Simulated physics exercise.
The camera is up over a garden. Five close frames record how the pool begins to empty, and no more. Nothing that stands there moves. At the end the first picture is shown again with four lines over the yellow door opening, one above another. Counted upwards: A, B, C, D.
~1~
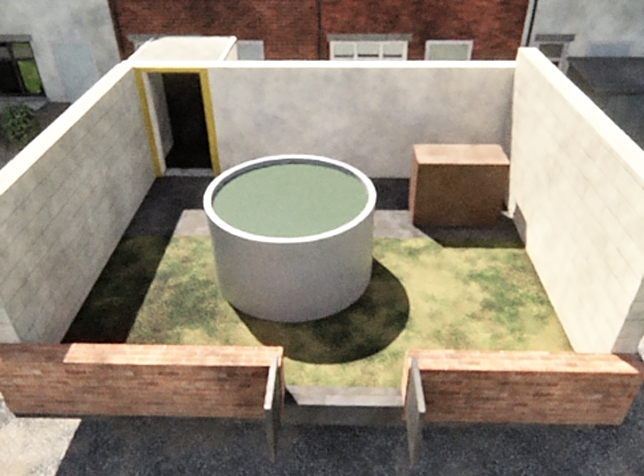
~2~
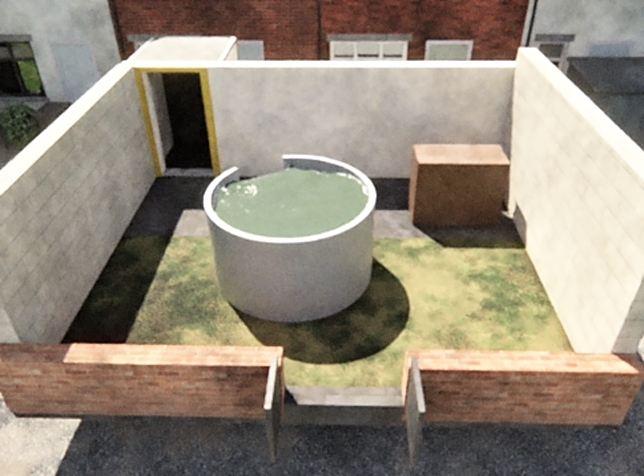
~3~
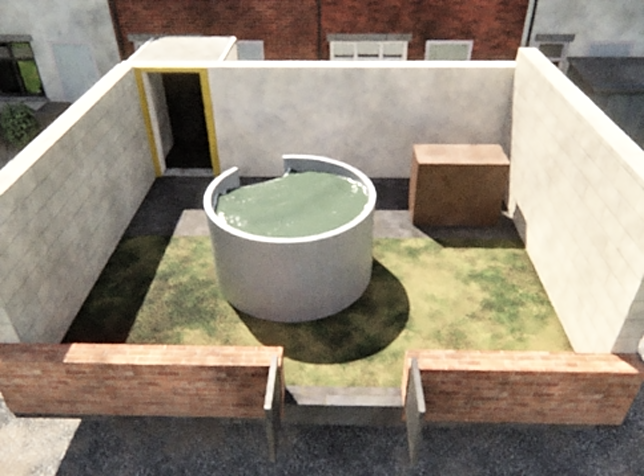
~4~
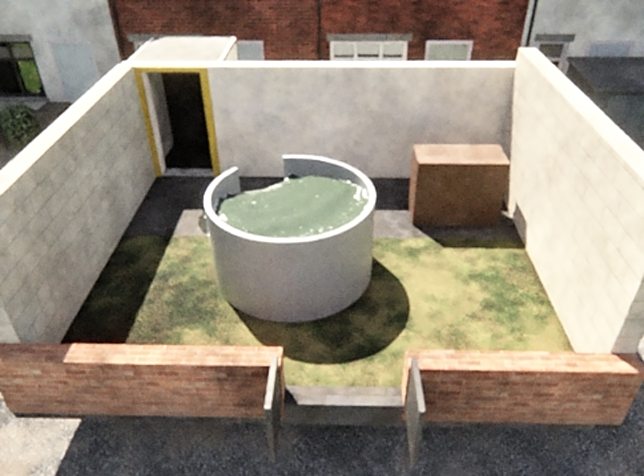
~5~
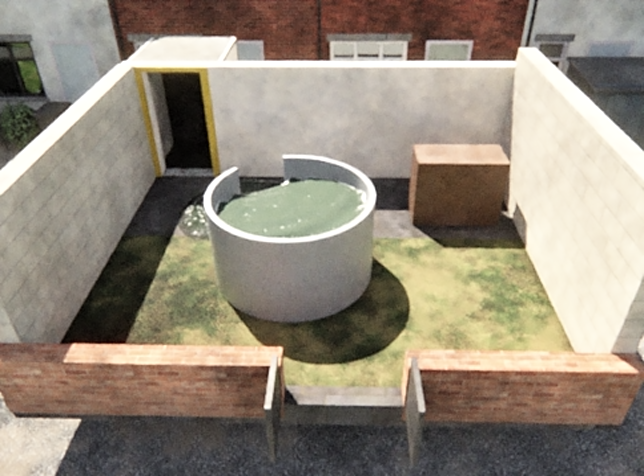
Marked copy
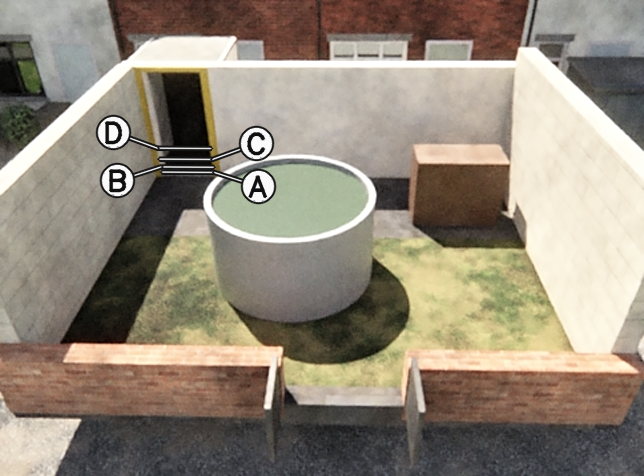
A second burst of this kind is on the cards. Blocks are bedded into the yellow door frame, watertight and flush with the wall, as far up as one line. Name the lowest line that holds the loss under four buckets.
D.
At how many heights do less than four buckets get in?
One of the four.
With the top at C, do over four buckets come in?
Yes, it does.
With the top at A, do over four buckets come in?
Yes.
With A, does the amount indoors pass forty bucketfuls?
Yes, it does.
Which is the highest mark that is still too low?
It is C.
In white, A at (188, 172); B at (187, 167); C at (186, 159); D at (184, 148); from the bottom up A, B, C, D.
If A is chosen, dozens of bucketfuls pour in.
If B is chosen, dozens of bucketfuls pour in.
If C is chosen, about 11 bucketfuls get in.
If D is chosen, a bucket or two gets in.
